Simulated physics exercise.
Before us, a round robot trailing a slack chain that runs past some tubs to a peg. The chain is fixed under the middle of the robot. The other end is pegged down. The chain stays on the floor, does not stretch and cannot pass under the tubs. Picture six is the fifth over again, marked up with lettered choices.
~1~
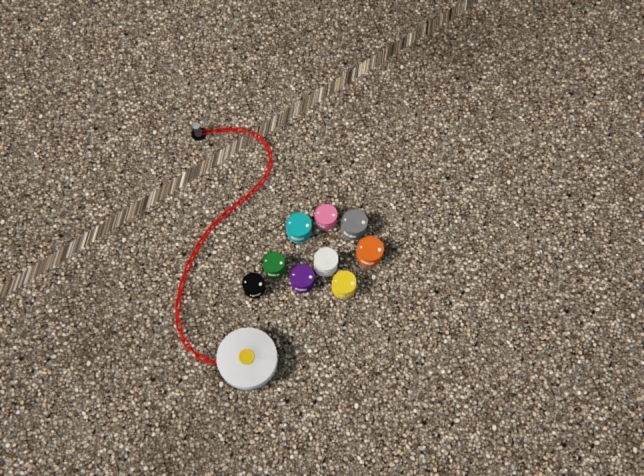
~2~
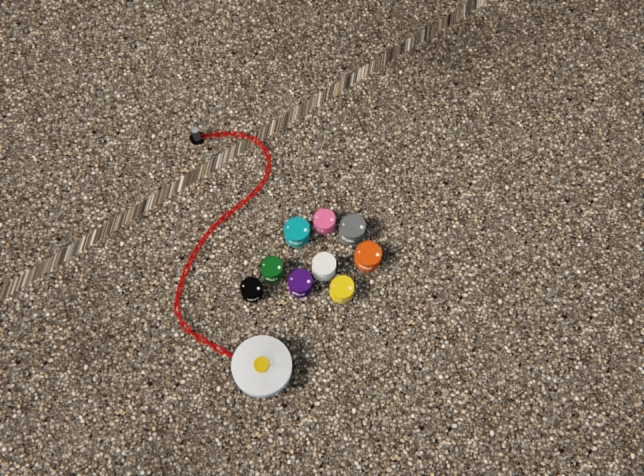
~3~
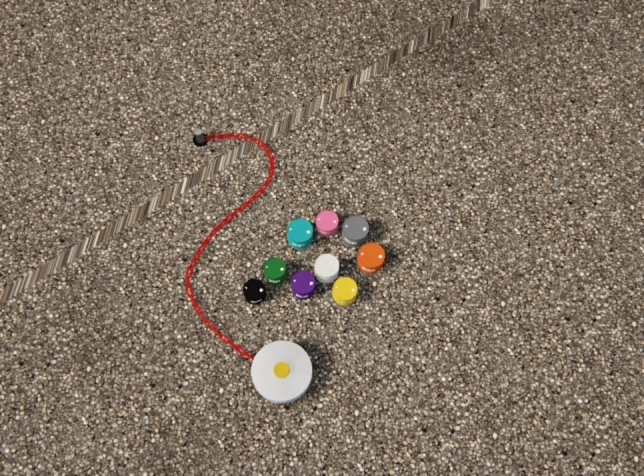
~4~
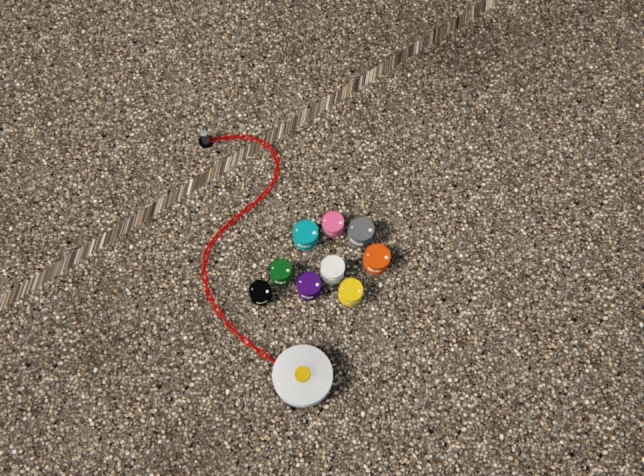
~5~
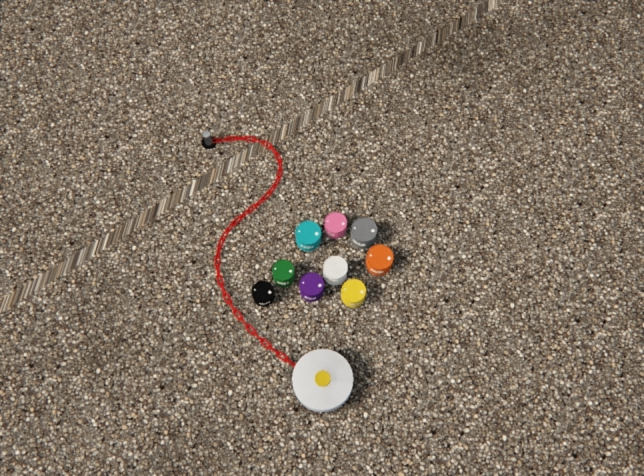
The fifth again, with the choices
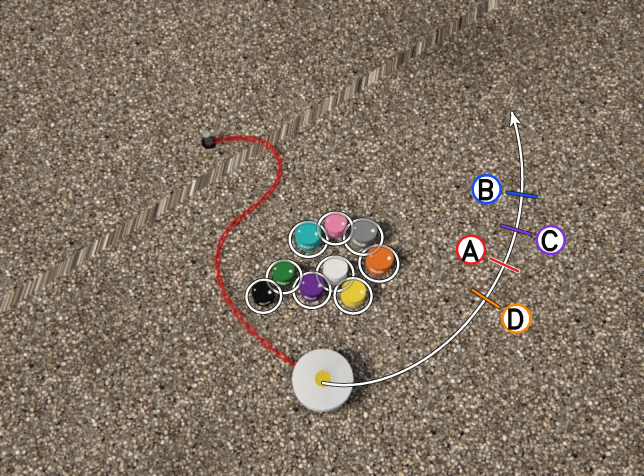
White disc-shaped robot trailing a pegged red cord edging rightward across speckled ground, below a cluster of small colourful tubs.
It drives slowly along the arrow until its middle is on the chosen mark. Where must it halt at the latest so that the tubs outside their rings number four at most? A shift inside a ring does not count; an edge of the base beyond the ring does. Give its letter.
No farther than D.
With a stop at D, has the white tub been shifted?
No.
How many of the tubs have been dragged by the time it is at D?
Two.
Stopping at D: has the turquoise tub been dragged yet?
By then, no.
On the marked copy, A at (504, 265); B at (522, 195); C at (516, 230); D at (486, 299); the route from (323, 383) via (497, 280) to (512, 113).
With D. Early on, robot (394, 373).
Further on, robot (451, 338).
At the end, robot (488, 295); green tub (300, 258); black tub (286, 274); two over the rings.
As for the rest, A has five over the rings; B has nine over the rings; C has nine over the rings.
